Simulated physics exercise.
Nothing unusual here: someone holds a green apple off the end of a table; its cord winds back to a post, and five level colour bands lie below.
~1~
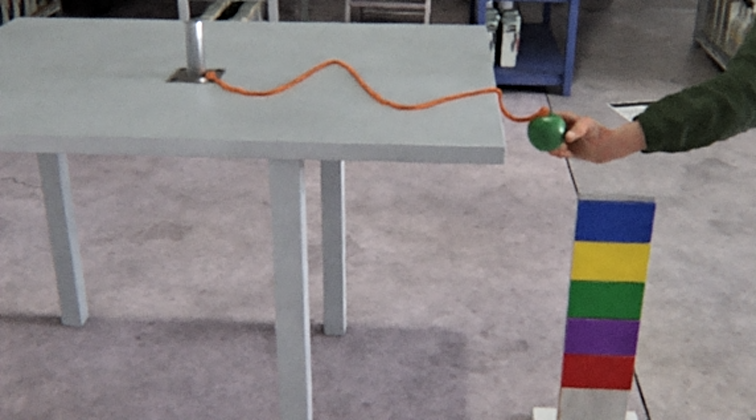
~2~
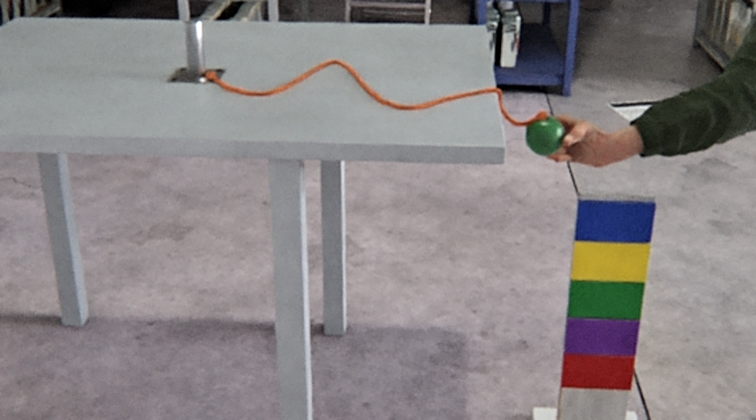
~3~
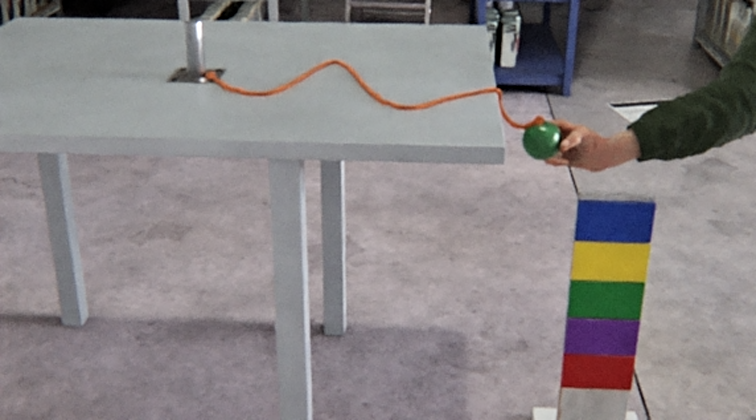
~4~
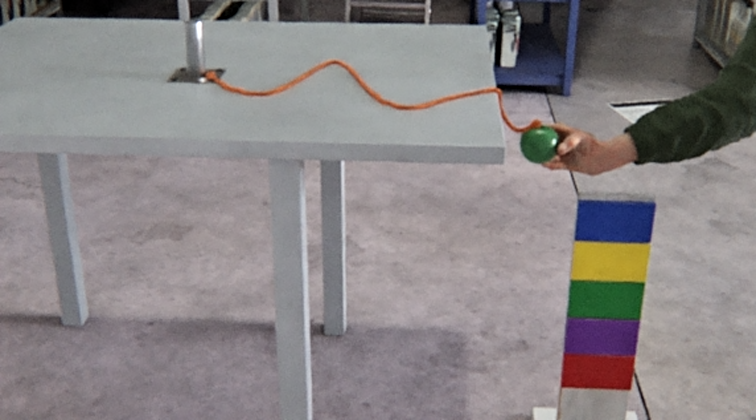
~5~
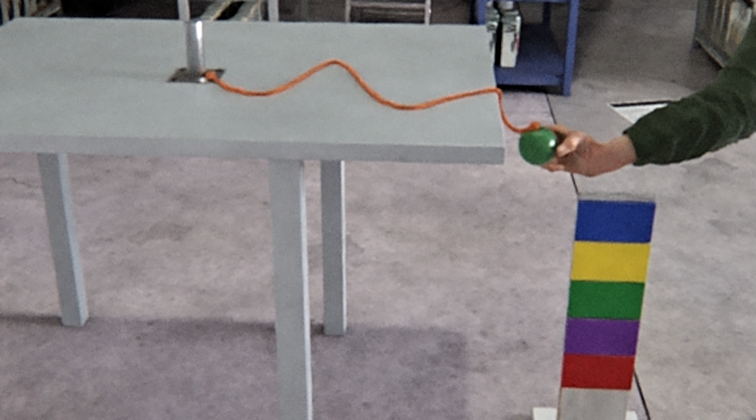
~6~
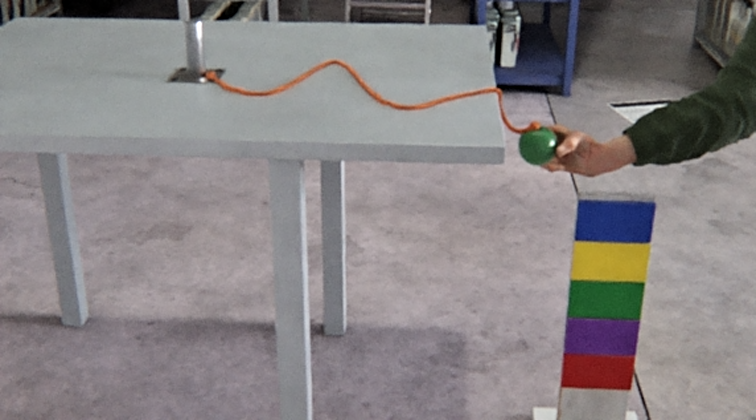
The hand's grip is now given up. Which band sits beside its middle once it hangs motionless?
The red band.
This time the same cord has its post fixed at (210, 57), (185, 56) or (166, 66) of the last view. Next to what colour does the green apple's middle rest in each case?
Going case by case, it's red, purple and finally purple.
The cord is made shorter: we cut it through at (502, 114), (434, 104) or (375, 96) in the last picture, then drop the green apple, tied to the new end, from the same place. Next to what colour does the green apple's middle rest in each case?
Per try - 1: Purple; 2: Yellow; 3: No band.
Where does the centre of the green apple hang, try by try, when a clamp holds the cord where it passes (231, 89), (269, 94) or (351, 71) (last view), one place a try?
Readings in order - (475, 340), (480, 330), (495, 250).
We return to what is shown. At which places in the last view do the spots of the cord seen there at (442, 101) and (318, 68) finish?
(484, 240), then (407, 84).
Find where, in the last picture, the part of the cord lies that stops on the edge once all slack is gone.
It's the piece you see at (357, 77).
A little later, apple near (474, 320); level with purple.
Next, apple near (479, 365); level with red.
When it is over, apple near (473, 364); level with red. The red one.
